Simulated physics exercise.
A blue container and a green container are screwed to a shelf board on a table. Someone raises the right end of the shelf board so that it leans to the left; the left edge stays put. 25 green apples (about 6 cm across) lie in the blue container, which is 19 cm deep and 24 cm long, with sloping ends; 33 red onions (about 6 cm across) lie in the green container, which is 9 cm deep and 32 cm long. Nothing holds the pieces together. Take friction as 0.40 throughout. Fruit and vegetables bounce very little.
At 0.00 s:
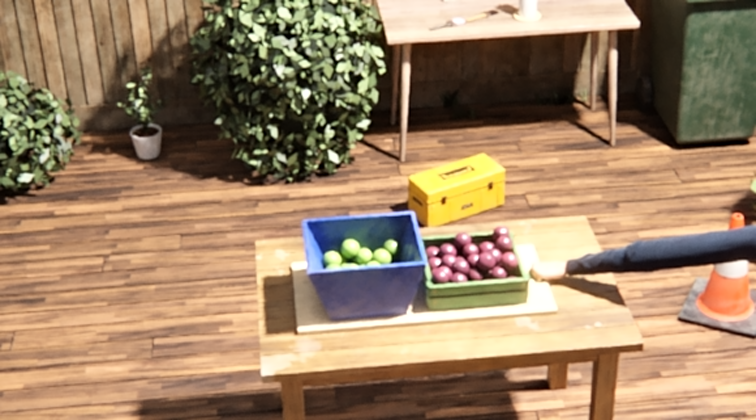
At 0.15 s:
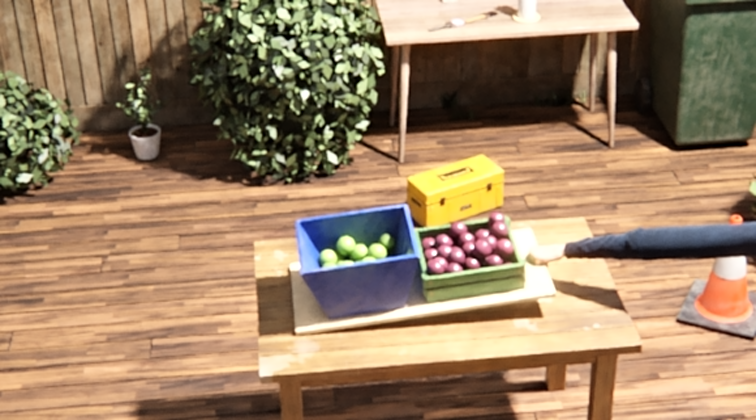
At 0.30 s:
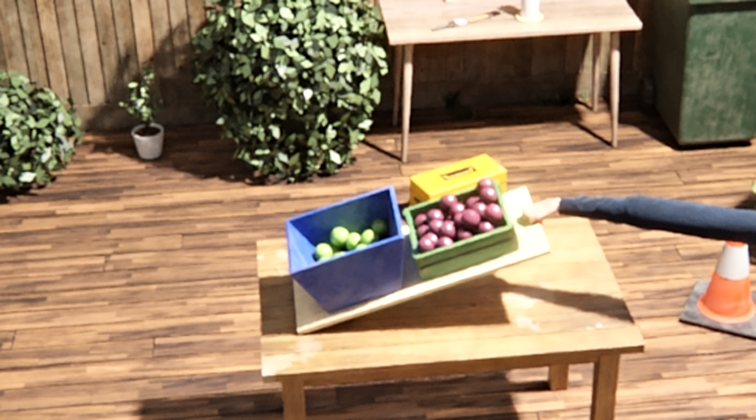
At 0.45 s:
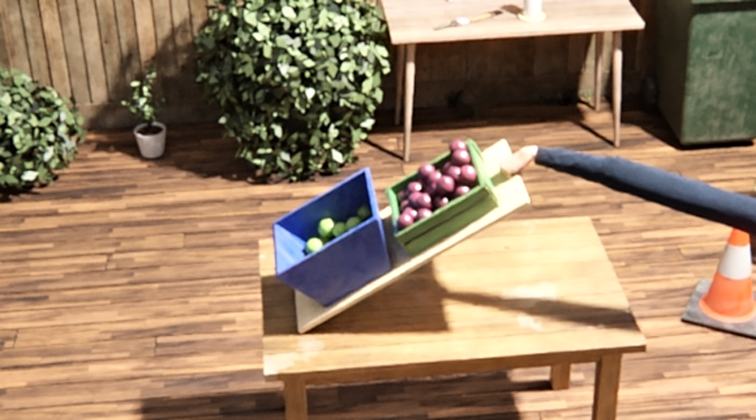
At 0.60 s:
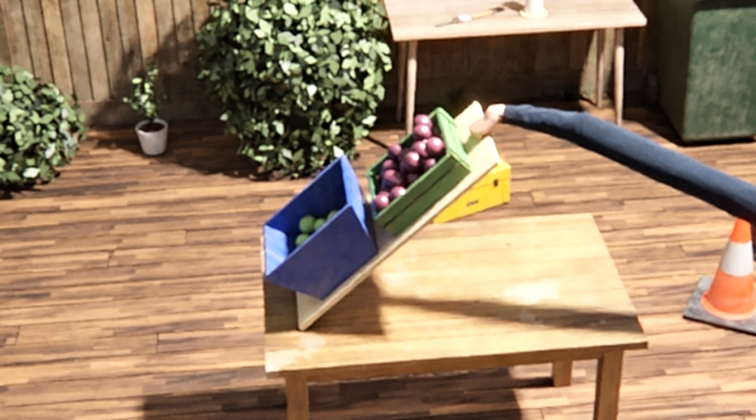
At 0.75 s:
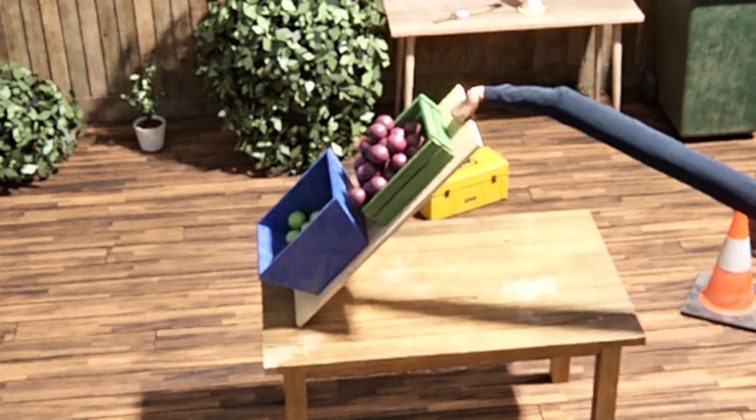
A hand lifting the right end of a board on a table, steeply tilting blue and green containers of round produce leftward.
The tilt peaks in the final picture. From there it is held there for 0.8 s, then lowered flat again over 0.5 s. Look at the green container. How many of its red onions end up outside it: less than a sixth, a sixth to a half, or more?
Out of the green container go under a sixth of the red onions.
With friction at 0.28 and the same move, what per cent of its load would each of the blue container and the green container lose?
In that case blue container 0, green container 0 per cent.
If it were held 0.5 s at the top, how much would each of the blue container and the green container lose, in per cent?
Then blue container 0, green container 10 per cent.
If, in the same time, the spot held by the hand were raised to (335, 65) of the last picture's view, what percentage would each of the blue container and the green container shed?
Then blue container 100, green container 80 per cent.
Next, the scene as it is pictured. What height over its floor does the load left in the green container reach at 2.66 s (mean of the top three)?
Some 14 cm.
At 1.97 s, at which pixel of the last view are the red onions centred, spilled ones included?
Near (455, 251).
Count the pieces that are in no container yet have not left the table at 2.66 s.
Some 2 pieces.
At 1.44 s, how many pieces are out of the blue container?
Out by then, roughly: Blue container 0.
After 1.05 s, tilt 47°; blue container 25 in, 0 out and green container 31 in, 2 out.
After 1.44 s, tilt 47°; blue container 25 in, 0 out and green container 31 in, 2 out.
After 1.97 s, tilt 3°; blue container 25 in, 0 out and green container 31 in, 2 out.
Outcome (at 2.66 s), blue container 25 in, 0 out and green container 31 in, 2 out. Asked share, 2 of 33, 6 per cent.
